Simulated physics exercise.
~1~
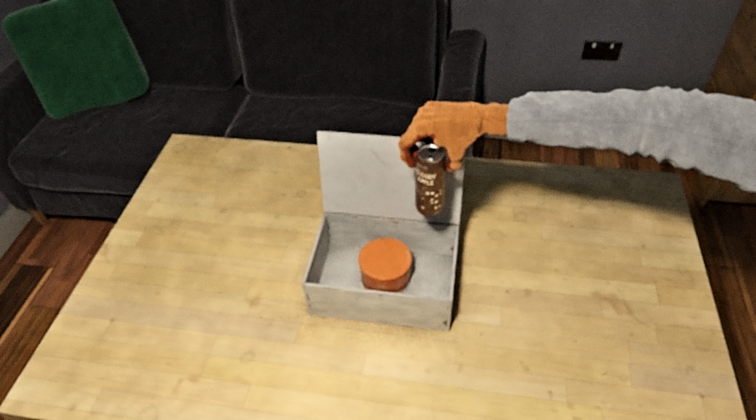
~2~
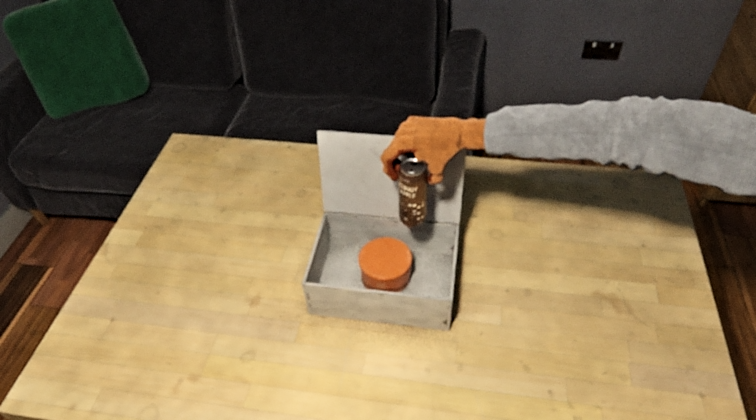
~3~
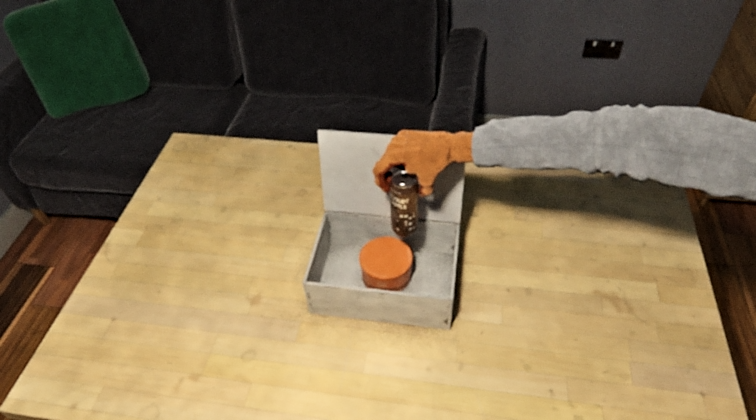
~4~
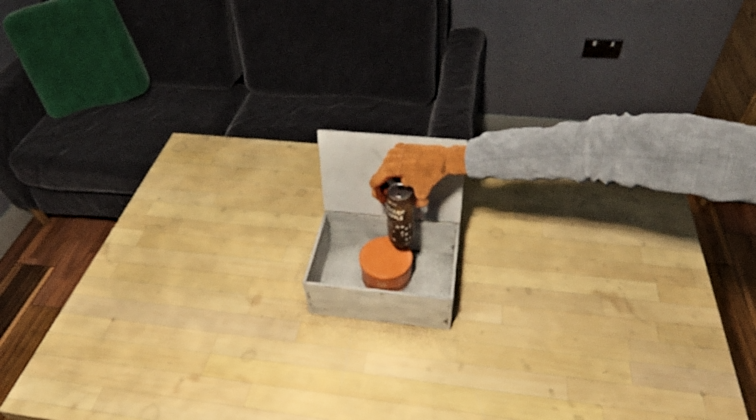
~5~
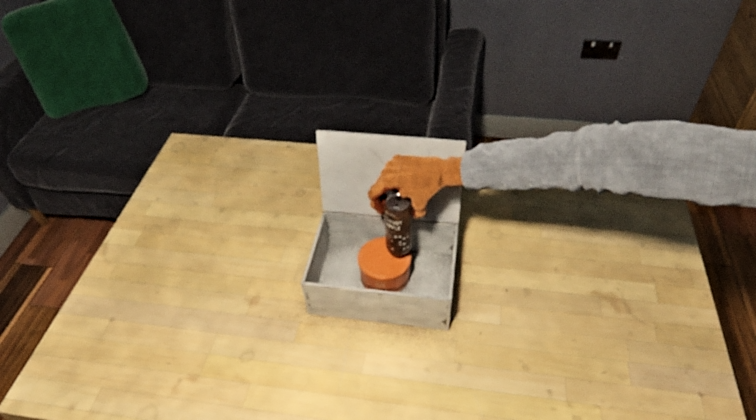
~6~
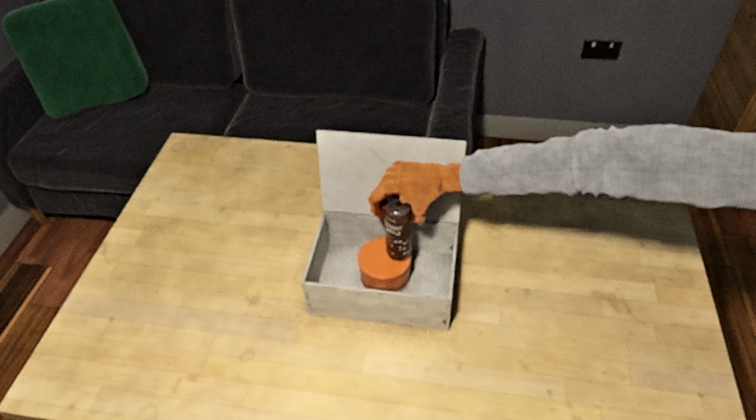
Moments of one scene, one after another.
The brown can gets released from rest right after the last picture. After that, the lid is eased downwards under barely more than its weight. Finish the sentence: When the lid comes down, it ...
When the lid comes down, it stops short of the rim.
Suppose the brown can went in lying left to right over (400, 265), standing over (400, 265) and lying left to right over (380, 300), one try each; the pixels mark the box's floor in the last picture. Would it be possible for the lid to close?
The lid stays partly open the first time, stays partly open the second time and goes all the way down the third time.
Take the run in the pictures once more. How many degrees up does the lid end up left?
I'd say roughly 16 degrees above the rim.
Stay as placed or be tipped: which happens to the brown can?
At the finish the brown can goes crooked.
Then, 1.20 s past the last view, lid starting down.
Then, 1.70 s past the last view, lid 61° above the rim; brown can rocked 8° from its first pose near (398, 234).
Then, 2.00 s past the last view, lid 34° above the rim; brown can rocked 45° from its first pose near (394, 255).
Then, 2.10 s past the last view, lid 19° above the rim; brown can rocked 72° from its first pose near (393, 272).
Finally, lid 17° above the rim; down or leaning hard in the box, brown can; orange tub still in place. Final places as the last picture's camera would see them, brown can near (393, 272).
